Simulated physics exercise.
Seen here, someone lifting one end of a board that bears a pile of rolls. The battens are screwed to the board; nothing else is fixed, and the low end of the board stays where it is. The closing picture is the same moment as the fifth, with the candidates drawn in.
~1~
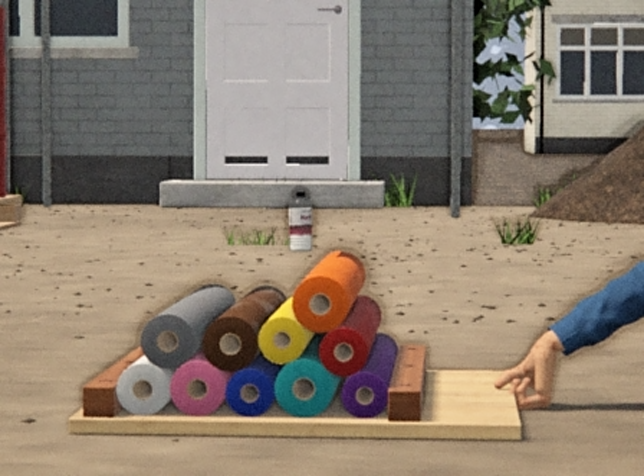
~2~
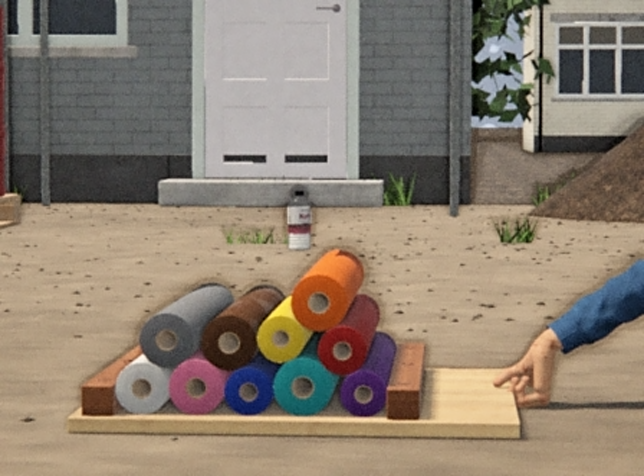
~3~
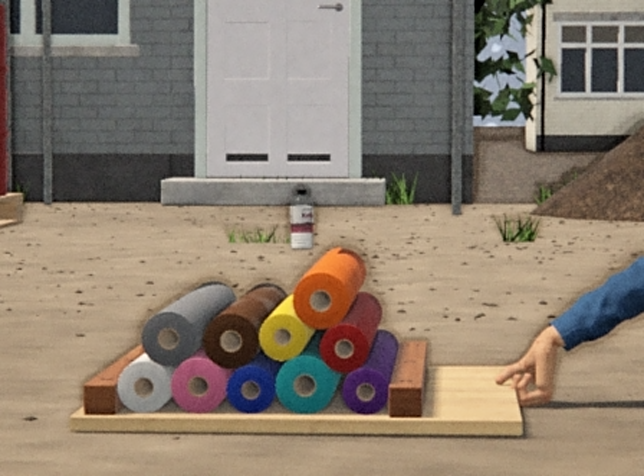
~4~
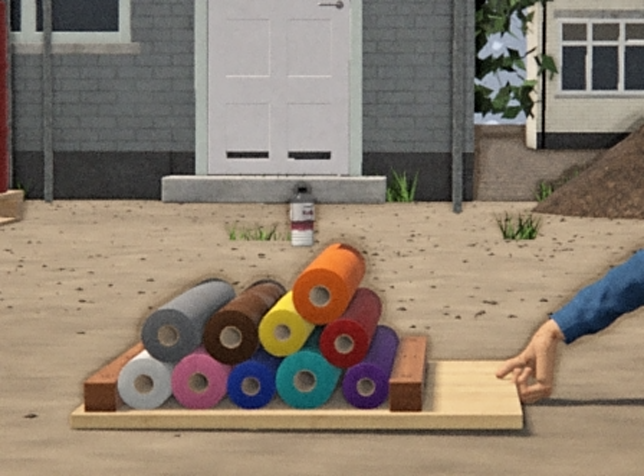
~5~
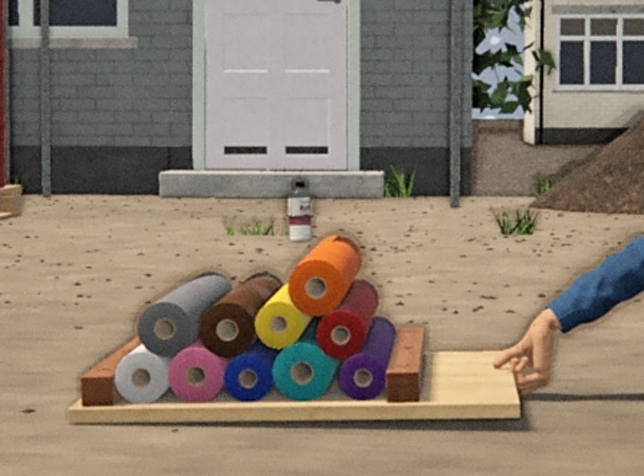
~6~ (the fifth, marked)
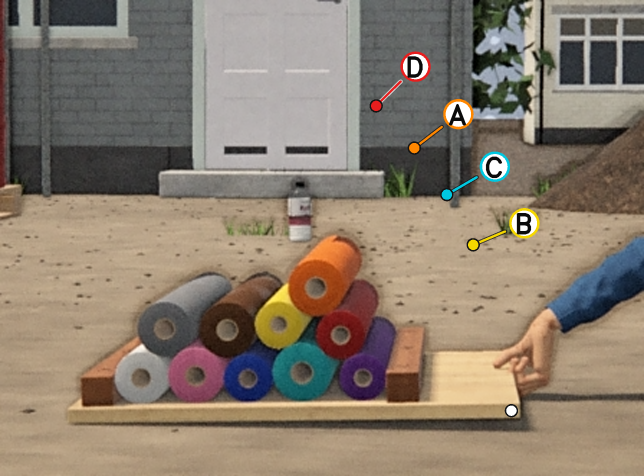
A hand in a blue sleeve reaches in from the right to a pale board on sandy ground, seen from the front before a grey brick house with a white door. White, pink, blue, turquoise and purple rolls lie between brown battens, with grey, brown, yellow, red and orange ones above. The hand slowly lifts the board's right end slightly, the rolls staying stacked, while the view barely shifts.
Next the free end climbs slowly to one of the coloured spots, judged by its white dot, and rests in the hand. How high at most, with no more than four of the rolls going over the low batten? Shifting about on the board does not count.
Up to A.
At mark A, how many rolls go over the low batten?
With A, four.
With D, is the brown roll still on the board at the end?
No.
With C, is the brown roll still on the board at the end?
No, with C.
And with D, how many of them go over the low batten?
With D, five.
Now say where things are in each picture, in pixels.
Pink roll (198, 389); blue roll (250, 393); turquoise roll (304, 389), in the first frame.
Turquoise roll (303, 388); purple roll (364, 394), in the second frame.
Board (309, 382); purple roll (366, 392); yellow roll (283, 337), in the third frame.
Board (310, 378); pink roll (199, 383), in the fourth frame.
Board (307, 370); pink roll (196, 376), in the fifth frame.
On the copy, A at (415, 148); B at (473, 245); C at (447, 195); D at (376, 106); the white dot at (511, 411).
On A. First, board at 20°.
Then, board at 38°.
Finally, board at 38°, four over the low batten (grey, brown, yellow, orange).
By contrast, B none over the low batten; C four over the low batten (grey, brown, yellow, orange); D five over the low batten.
